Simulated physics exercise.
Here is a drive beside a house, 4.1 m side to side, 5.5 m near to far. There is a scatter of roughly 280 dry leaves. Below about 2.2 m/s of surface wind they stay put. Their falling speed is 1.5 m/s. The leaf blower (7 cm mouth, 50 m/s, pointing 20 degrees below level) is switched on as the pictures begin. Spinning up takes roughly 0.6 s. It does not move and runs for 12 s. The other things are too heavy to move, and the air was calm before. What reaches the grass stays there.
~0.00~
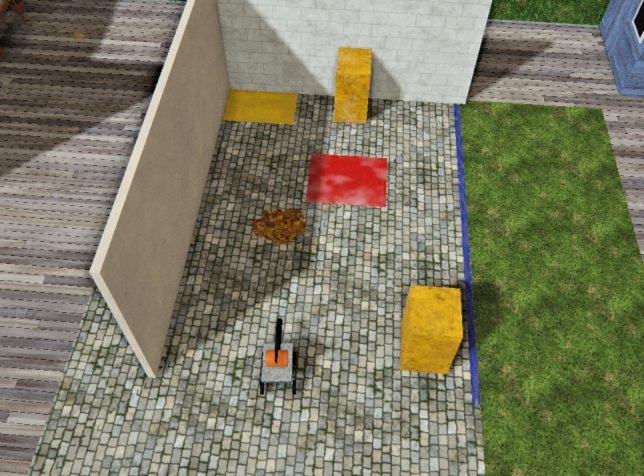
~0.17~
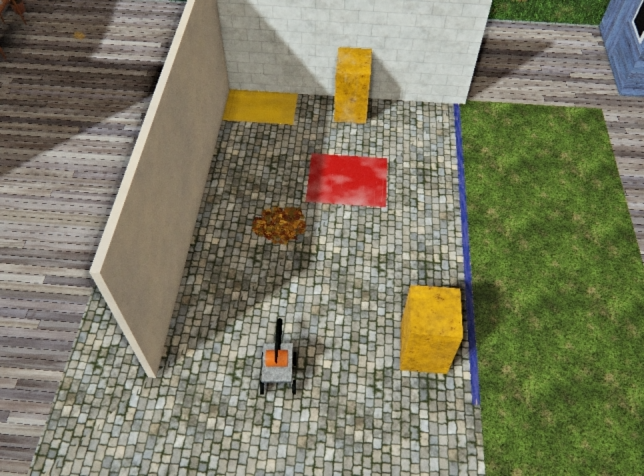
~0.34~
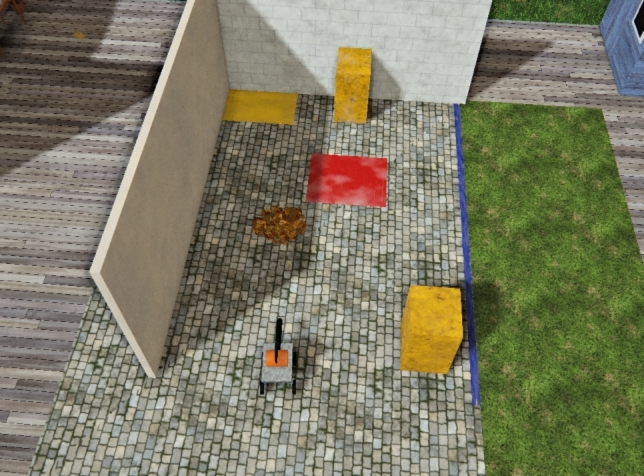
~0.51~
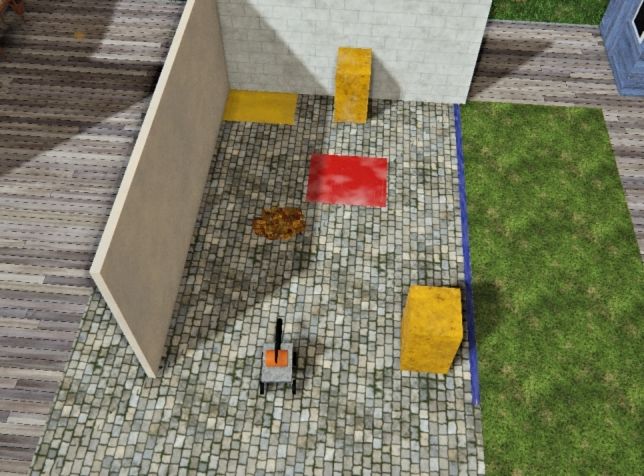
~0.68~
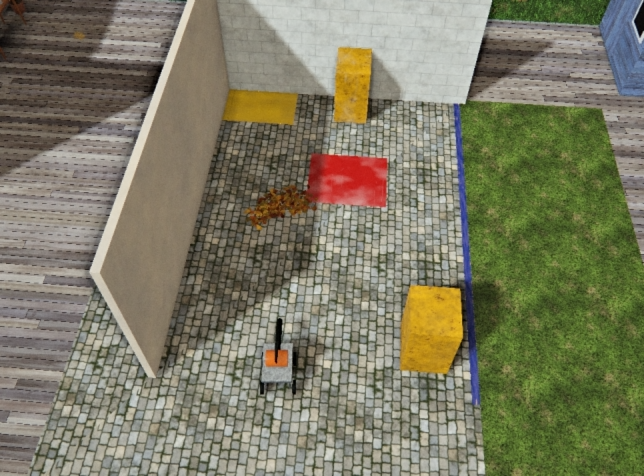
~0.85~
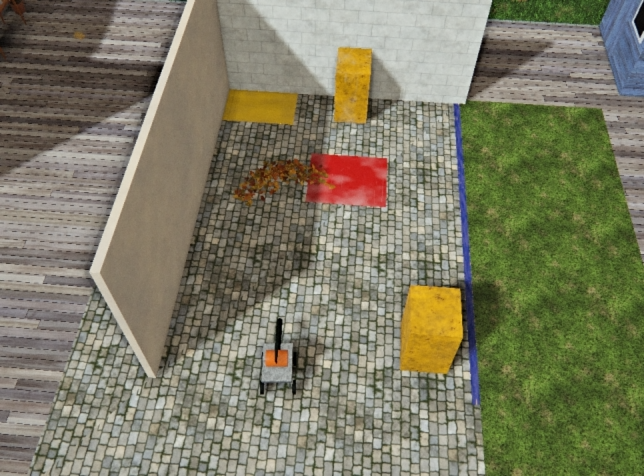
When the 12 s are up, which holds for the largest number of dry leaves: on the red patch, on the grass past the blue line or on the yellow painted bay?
The biggest group is at the yellow one.
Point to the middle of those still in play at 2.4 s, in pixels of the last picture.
Around (274, 98).
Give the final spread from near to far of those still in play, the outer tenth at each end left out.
Roughly 0.4 m.
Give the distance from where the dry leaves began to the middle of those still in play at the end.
Roughly 2.8 m.
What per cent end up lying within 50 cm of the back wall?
Some 90 per cent.
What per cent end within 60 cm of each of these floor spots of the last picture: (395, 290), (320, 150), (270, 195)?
In turn about 0 %, 0 %, 0 %.
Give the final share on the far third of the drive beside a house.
Near 100 %.
After 2.4 s the count stands so, 61 % are on the yellow painted bay, 0 % on the grass past the blue line and 0 % on the red patch; the middle of those still in play is near (274, 98).
After 3.8 s the count stands so, 65 % are on the yellow painted bay, 0 % on the grass past the blue line and 0 % on the red patch; the middle of those still in play is near (274, 98).
After 6.6 s the count stands so, 66 % are on the yellow painted bay, 0 % on the grass past the blue line and 0 % on the red patch; the middle of those still in play is near (275, 98).
After 12.0 s, at the end, 66 % are on the yellow painted bay, 0 % on the grass past the blue line and 0 % on the red patch; the middle of those still in play is near (276, 98).
